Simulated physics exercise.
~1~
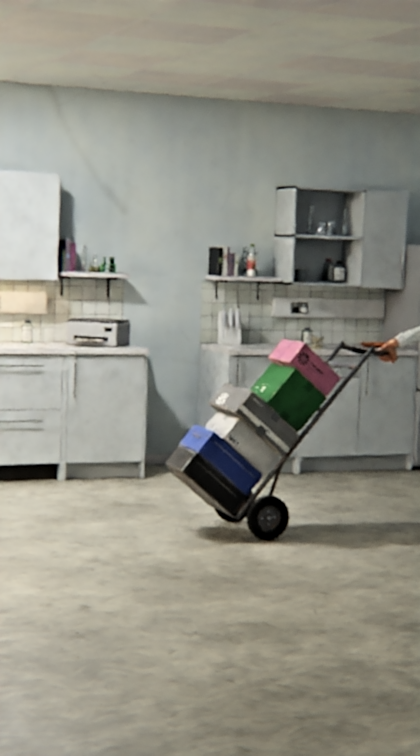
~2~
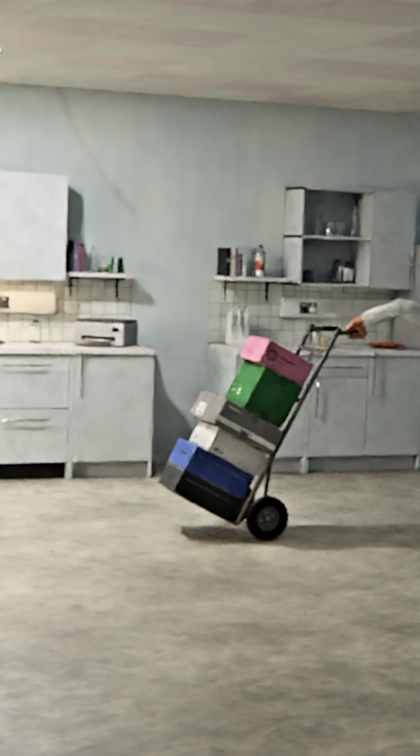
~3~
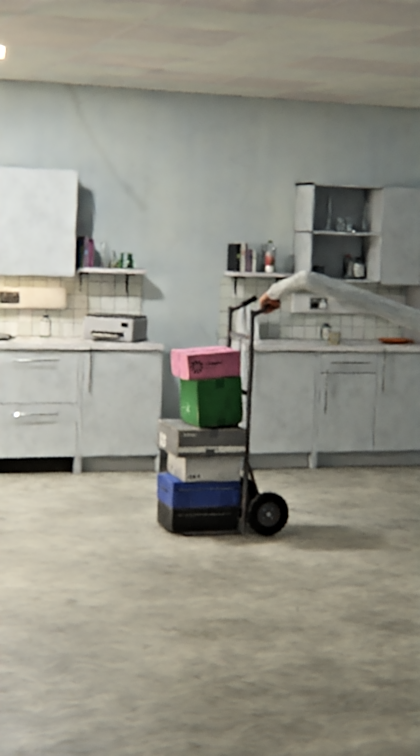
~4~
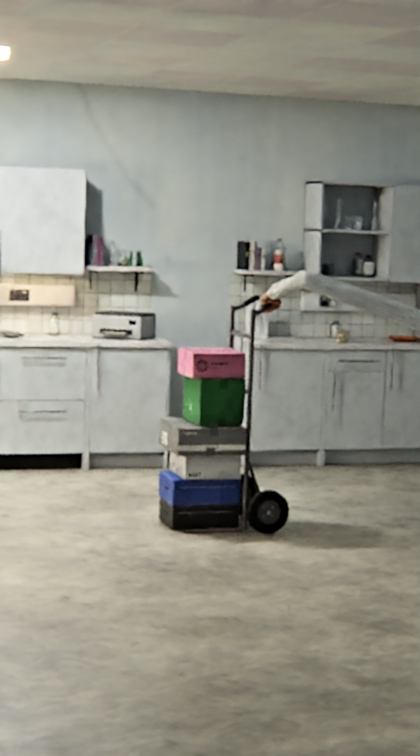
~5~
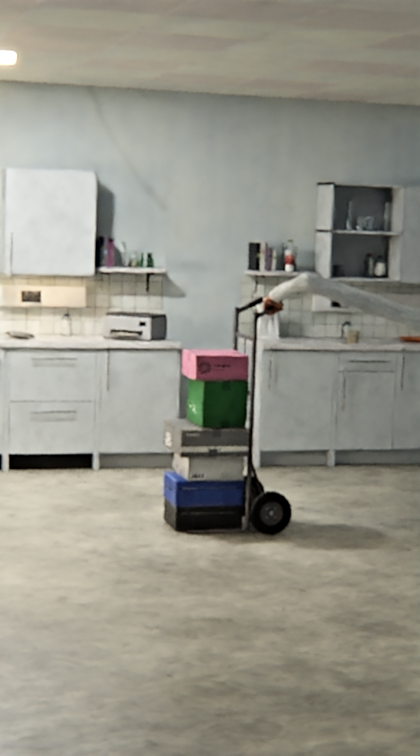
An arm tips a hand truck of stacked boxes upright, and the stack stays standing.
